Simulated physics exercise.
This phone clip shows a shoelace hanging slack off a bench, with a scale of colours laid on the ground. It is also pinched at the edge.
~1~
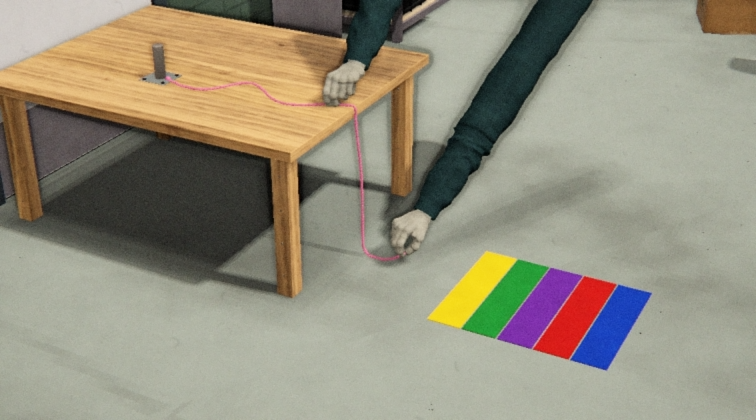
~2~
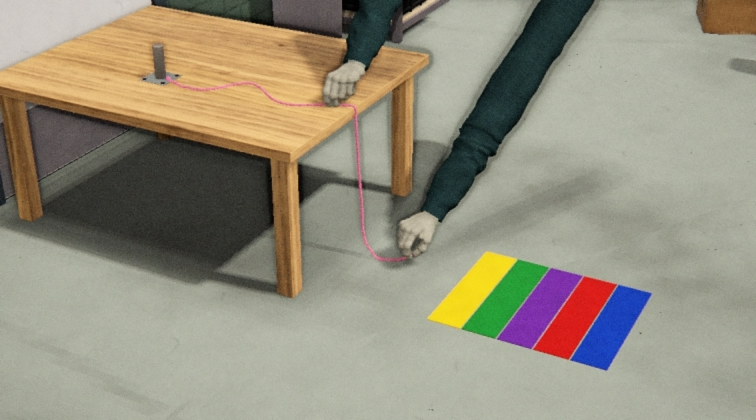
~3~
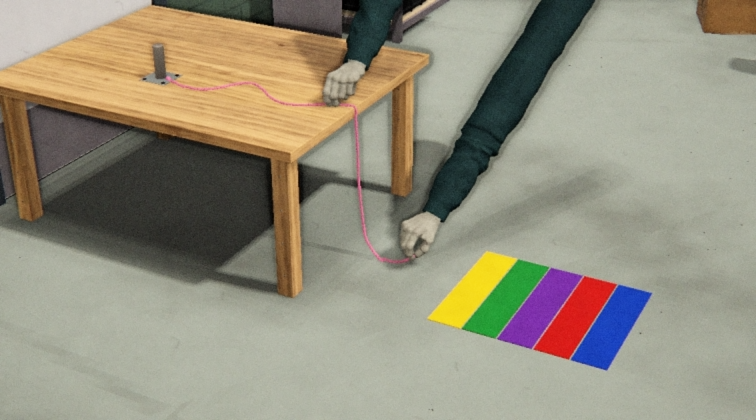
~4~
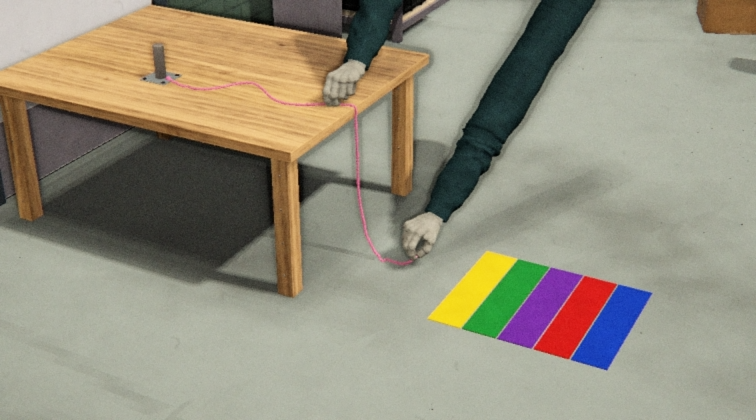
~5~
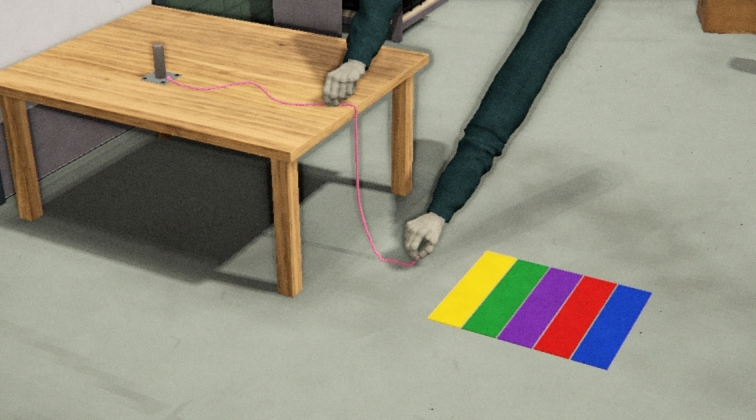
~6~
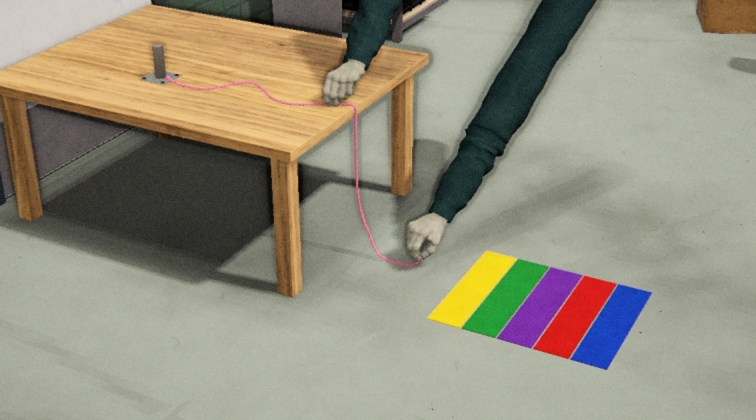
A hand slowly draws the pink shoelace's hanging end slightly right, toward the coloured stripes.
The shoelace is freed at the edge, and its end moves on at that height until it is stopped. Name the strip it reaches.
The purple strip.
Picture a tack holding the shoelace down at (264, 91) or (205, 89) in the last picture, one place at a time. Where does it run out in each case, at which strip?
Try 1: Green; try 2: Purple.
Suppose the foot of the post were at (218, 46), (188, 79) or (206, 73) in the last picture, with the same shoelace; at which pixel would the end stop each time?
First try about (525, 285), second about (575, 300), third about (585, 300).
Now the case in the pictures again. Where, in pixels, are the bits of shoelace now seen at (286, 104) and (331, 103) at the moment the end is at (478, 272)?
Mark one about (320, 102), mark two about (353, 120).
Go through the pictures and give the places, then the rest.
In the first frame, end (405, 254); yellow (454, 310); green (489, 320); purple (524, 330); red (560, 340); blue (597, 350).
In the second frame, end (412, 256); shoelace through (188, 87) (253, 84) (291, 105) (355, 116) (360, 183) (367, 246).
In the third frame, end (414, 256).
In the fourth frame, end (416, 256); shoelace through (188, 87) (253, 83) (291, 104) (356, 116) (358, 182) (371, 245).
In the fifth frame, end (418, 257).
In the sixth frame, end (420, 257); shoelace through (188, 86) (253, 83) (290, 104) (355, 115) (357, 181) (373, 245).
Soon after, end near (478, 272); over yellow.
After that, end near (520, 283); over green.
At the stop, end near (543, 289); over purple. The purple one.
